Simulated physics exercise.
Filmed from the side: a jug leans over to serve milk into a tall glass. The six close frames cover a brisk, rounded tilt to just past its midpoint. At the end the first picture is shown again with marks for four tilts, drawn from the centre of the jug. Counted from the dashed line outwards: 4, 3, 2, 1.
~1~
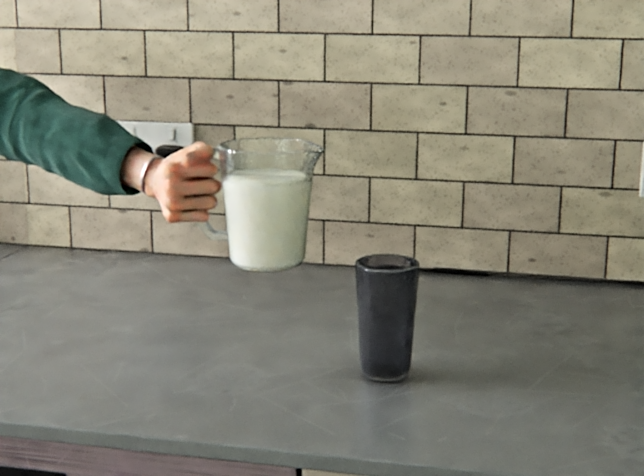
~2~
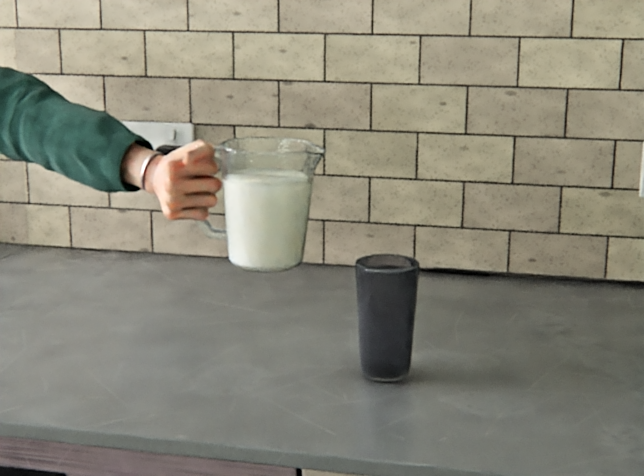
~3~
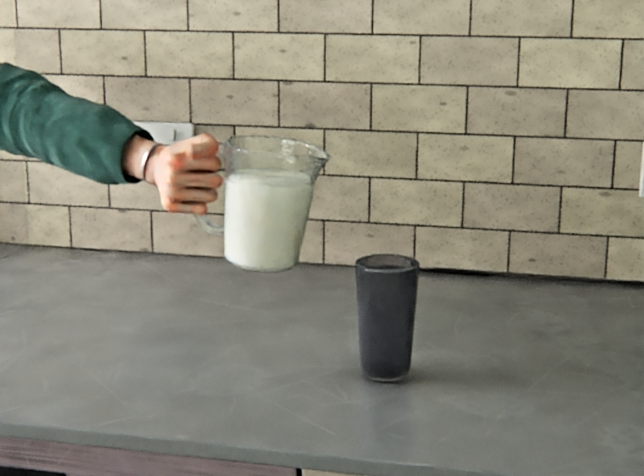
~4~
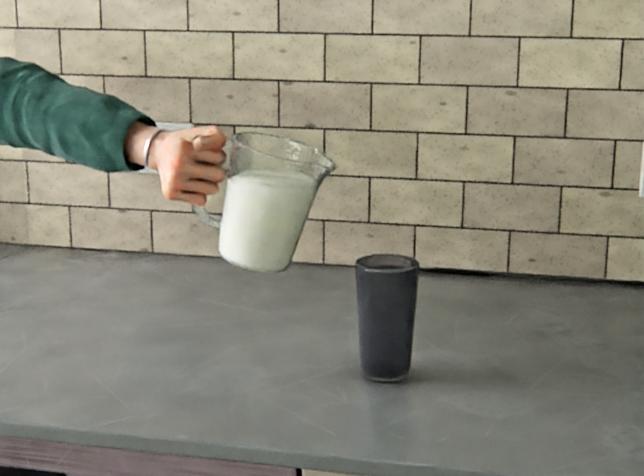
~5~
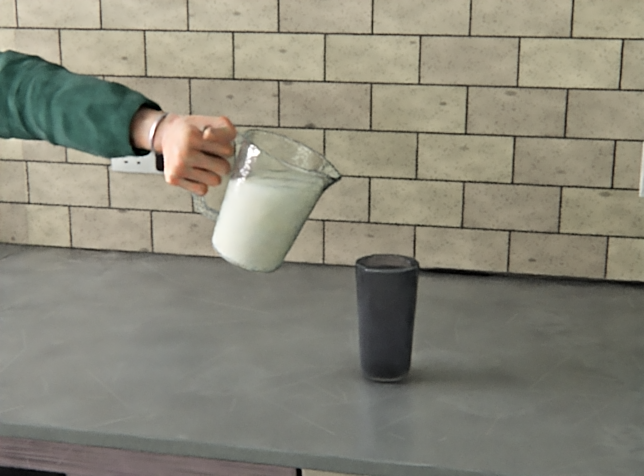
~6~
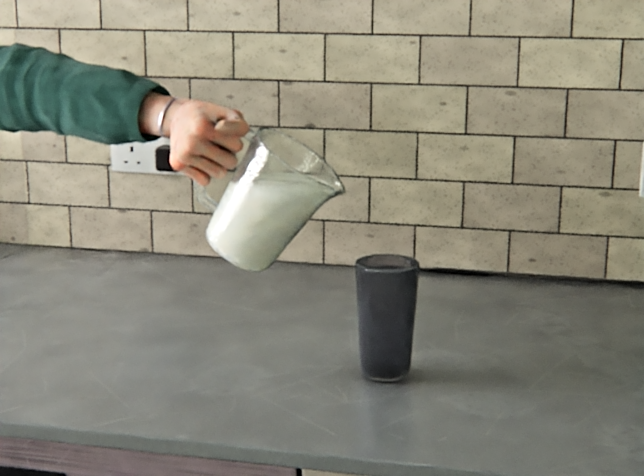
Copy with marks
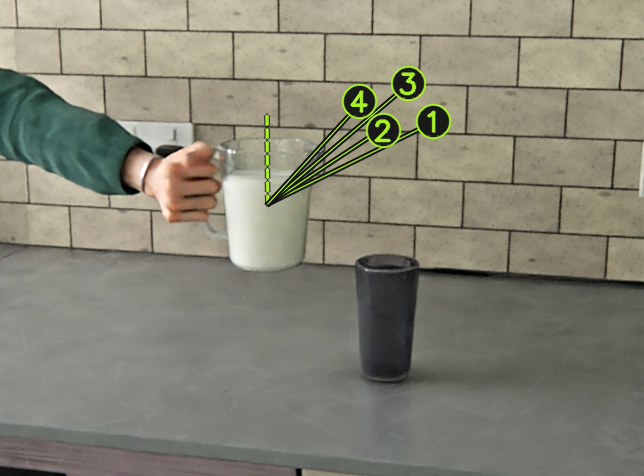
On a grey counter, a hand gradually tilts a jug of milk rightward above a tall dark glass.
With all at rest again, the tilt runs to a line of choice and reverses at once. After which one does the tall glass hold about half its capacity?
1 beats the others.
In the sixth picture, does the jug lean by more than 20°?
Yes, it does.
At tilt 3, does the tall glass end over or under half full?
Under half.
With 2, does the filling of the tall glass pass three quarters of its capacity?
No, less.
On the marked copy, 1 at (418, 129); 2 at (368, 138); 3 at (395, 95); 4 at (349, 115).
If 1 is chosen, the tall glass ends with about 51 % of what it can hold.
If 2 is chosen, the tall glass ends with about 35 % of what it can hold.
If 3 is chosen, the tall glass ends with about 21 % of what it can hold.
If 4 is chosen, the tall glass ends with about 11 % of what it can hold.
